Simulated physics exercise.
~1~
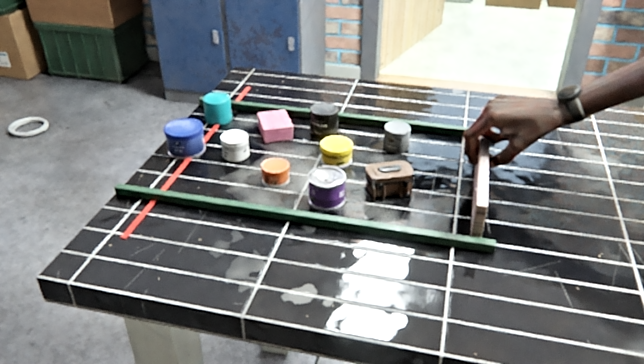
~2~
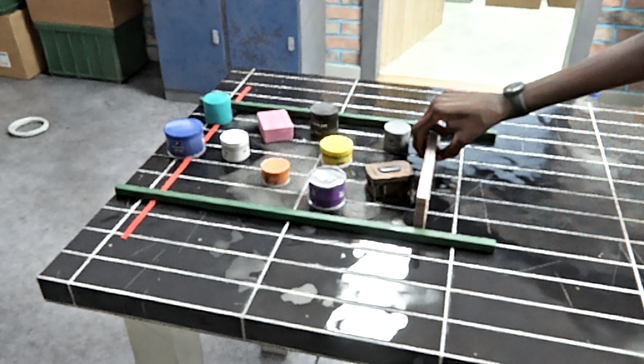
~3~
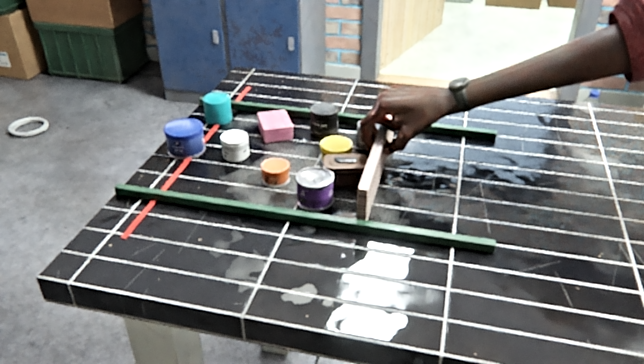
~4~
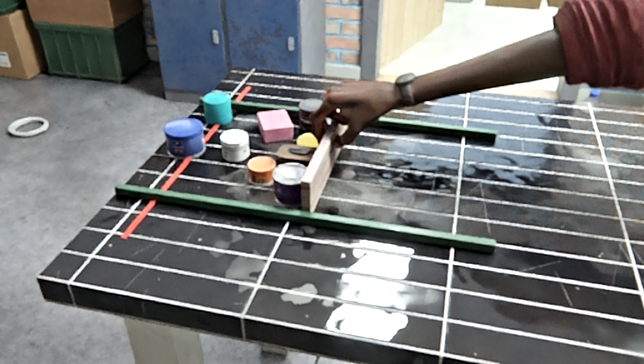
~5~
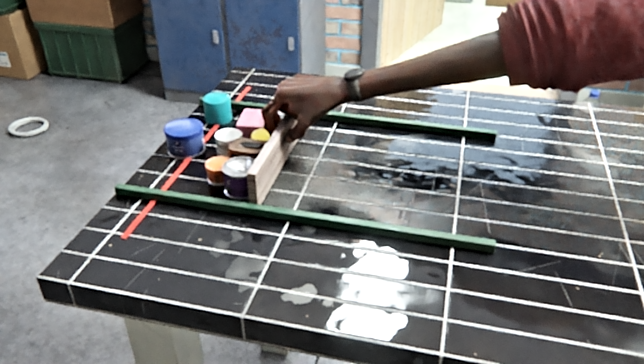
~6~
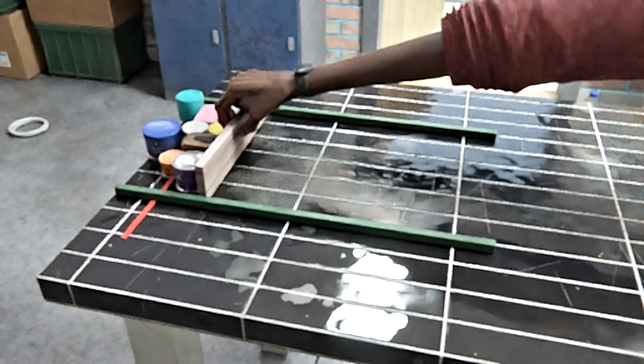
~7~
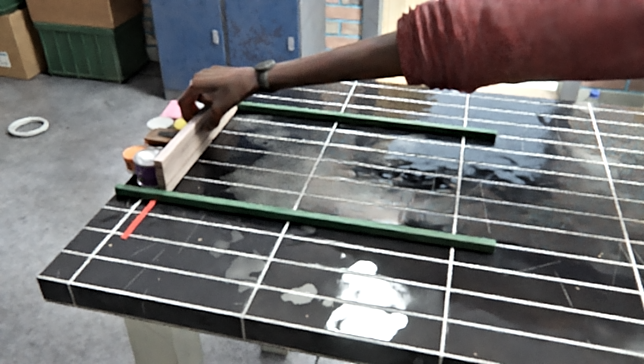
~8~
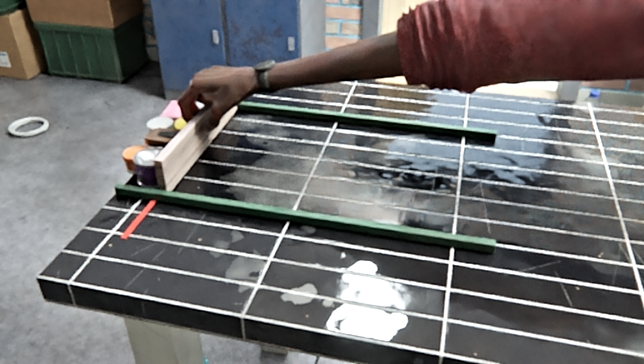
A hand holds a wooden board upright on a black, white-lined tabletop, seen from above at an angle by a still camera. Between two green rails sit small tubs, tins, a pink block and a brown case, with blue and turquoise containers farthest left by a strip of red tape. The hand slides the board left, gathering the brown case, then the purple, yellow and other tubs into a cluster. The crowd pushes the blue and turquoise containers toward the left edge, and both drop off. The board stops near the tape, the rest bunched against it.
